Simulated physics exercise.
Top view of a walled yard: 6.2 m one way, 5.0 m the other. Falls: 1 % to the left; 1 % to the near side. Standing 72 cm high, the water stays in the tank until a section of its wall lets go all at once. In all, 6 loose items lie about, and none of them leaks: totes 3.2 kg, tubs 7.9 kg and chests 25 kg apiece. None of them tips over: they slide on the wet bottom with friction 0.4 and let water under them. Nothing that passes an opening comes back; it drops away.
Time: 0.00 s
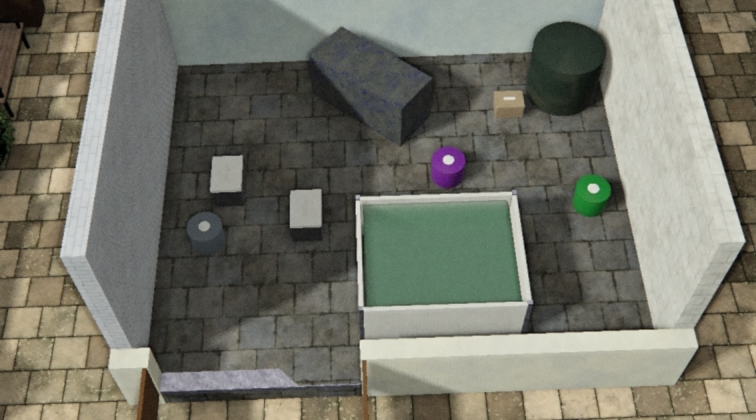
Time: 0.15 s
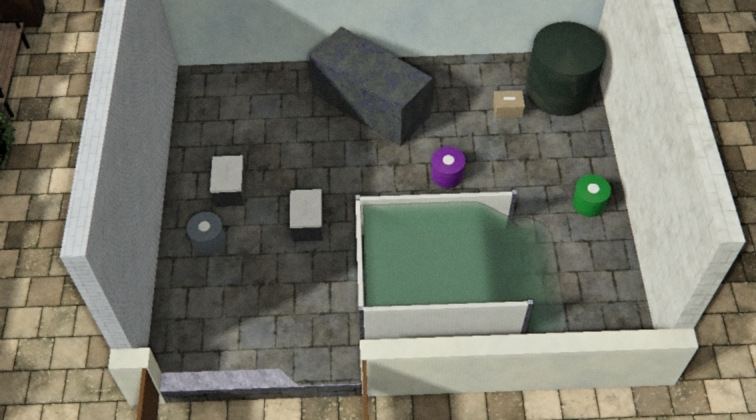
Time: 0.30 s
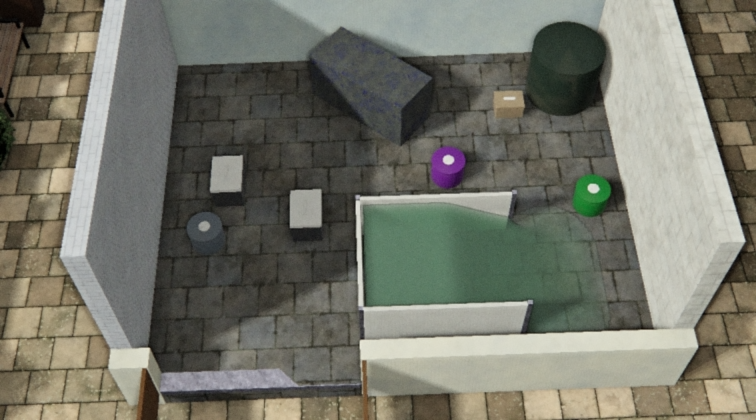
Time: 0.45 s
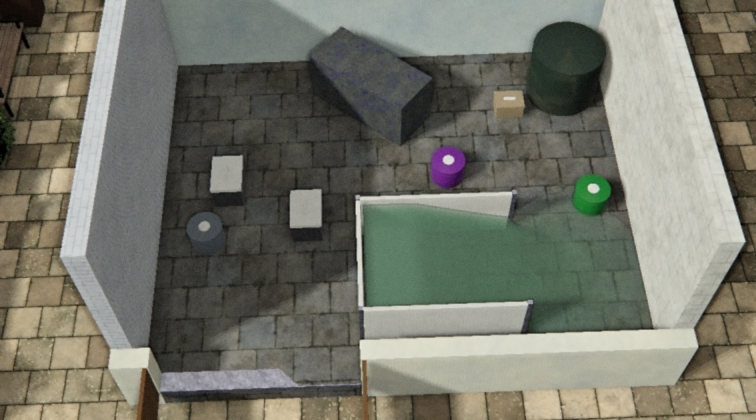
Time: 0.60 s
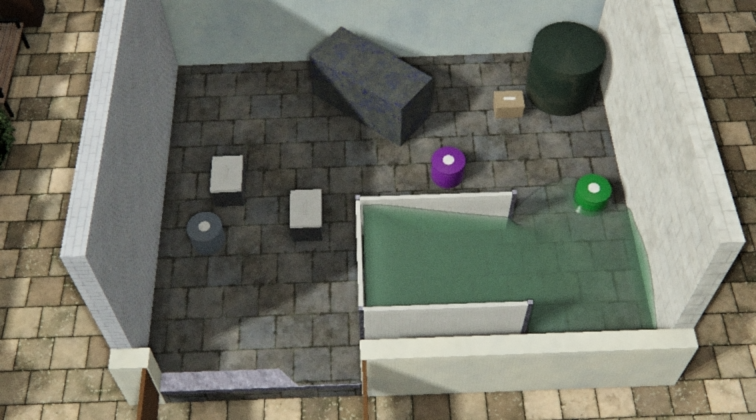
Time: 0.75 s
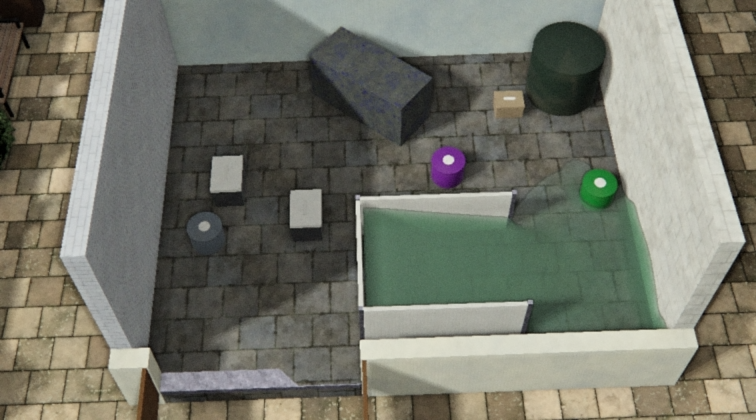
Green water pours from the right side of a white-walled pool and nudges a green tub.
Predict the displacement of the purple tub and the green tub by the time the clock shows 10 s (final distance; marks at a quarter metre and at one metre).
In the end the purple tub drifts well away; the green tub drifts well away.
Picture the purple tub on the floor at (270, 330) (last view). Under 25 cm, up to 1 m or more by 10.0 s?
It is nudged along.
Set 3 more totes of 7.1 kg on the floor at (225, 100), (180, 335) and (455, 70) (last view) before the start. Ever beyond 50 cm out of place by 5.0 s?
In sequence: Stays within; stays within; goes beyond.
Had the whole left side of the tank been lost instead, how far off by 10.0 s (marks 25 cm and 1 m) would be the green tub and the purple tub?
In that case the green tub does not really move while the purple tub does not really move.
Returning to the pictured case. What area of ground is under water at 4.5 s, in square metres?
Close to 23 m2, I'd say.
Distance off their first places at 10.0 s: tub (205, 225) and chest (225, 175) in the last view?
Taken in order, the shifts are 80 cm and 0 cm.
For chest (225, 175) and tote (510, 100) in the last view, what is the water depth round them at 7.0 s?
Close to 6 and 10 centimetres.
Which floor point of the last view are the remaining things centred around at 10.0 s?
Mean position: Approximately (295, 215).
After 2.0 s the purple tub is near (449, 160), 0.0 m from its start, aground; the green tub is near (563, 108), 1.3 m from its start, afloat; 0 of 6 are out; 1 afloat.
After 4.5 s the purple tub is near (441, 171), 0.2 m from its start, aground; the green tub is near (388, 201), 2.7 m from its start, afloat; 0 of 6 are out; 2 afloat.
After 7.0 s the purple tub is near (362, 194), 1.3 m from its start, afloat; the green tub is near (339, 228), 3.4 m from its start, aground; 0 of 6 are out; 2 afloat.
After 10.0 s the purple tub is near (211, 112), 3.4 m from its start, afloat; the green tub is near (310, 312), 4.0 m from its start, afloat; 0 of 6 are out; 3 afloat.
